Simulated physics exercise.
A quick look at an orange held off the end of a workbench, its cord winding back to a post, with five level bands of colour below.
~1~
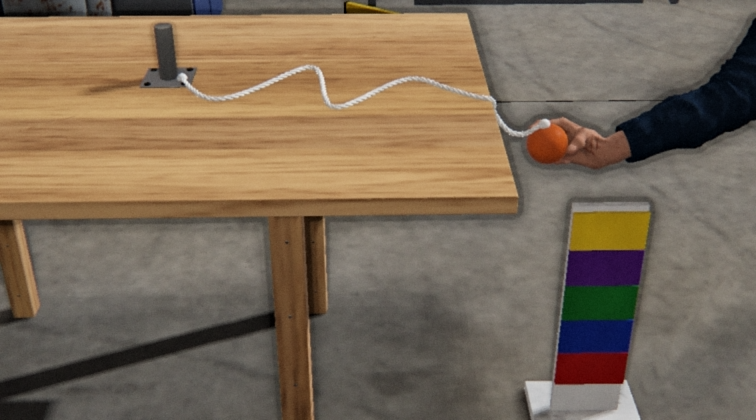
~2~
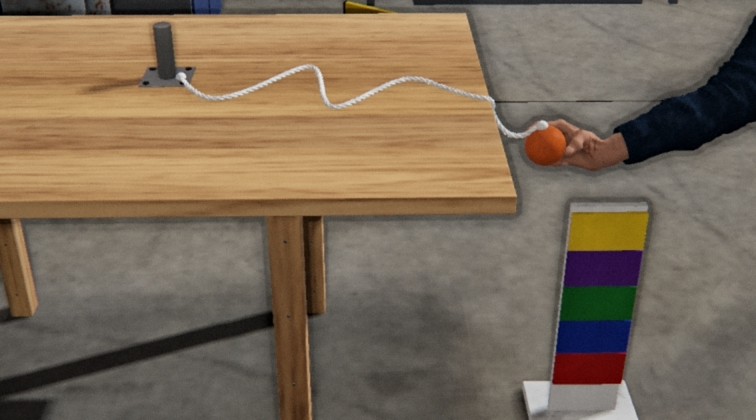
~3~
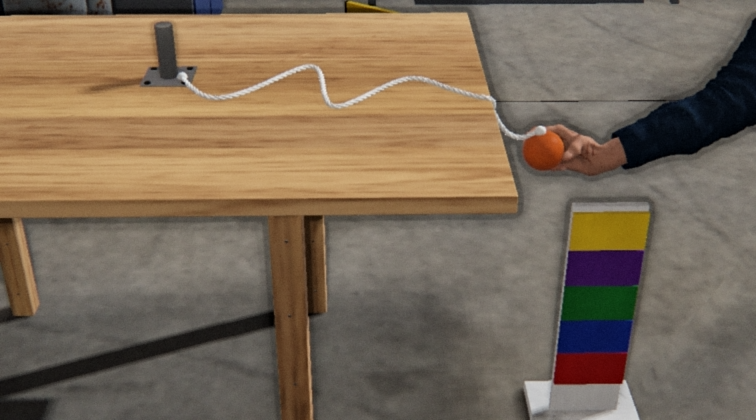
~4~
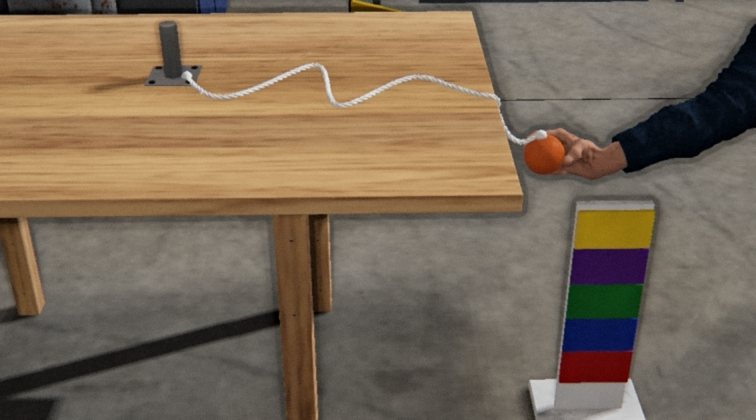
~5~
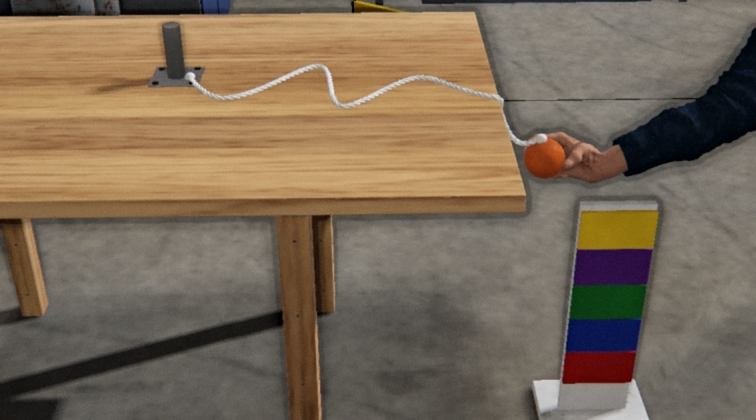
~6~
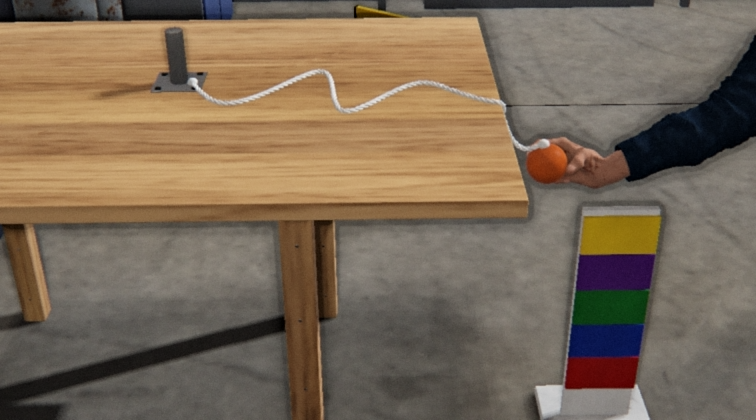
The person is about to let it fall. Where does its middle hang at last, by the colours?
At blue.
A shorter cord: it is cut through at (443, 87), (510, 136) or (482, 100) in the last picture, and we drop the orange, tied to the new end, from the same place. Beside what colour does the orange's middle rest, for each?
Try by try: Yellow; green; purple.
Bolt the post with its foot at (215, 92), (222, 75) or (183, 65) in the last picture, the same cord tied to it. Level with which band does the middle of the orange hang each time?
It would be red; red; blue.
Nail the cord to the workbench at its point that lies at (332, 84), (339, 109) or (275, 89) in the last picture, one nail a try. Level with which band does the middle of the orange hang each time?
Try by try: Purple; yellow; green.
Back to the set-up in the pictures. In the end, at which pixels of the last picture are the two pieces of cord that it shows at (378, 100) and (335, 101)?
At (499, 127), then (459, 94).
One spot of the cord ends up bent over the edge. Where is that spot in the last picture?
At (358, 109), roughly.
Soon after, orange near (528, 314); level with green.
Then, orange near (459, 320); level with blue.
Further on, orange near (500, 333); level with blue.
At rest, orange near (483, 328); level with blue. Its centre hangs level with the blue band.
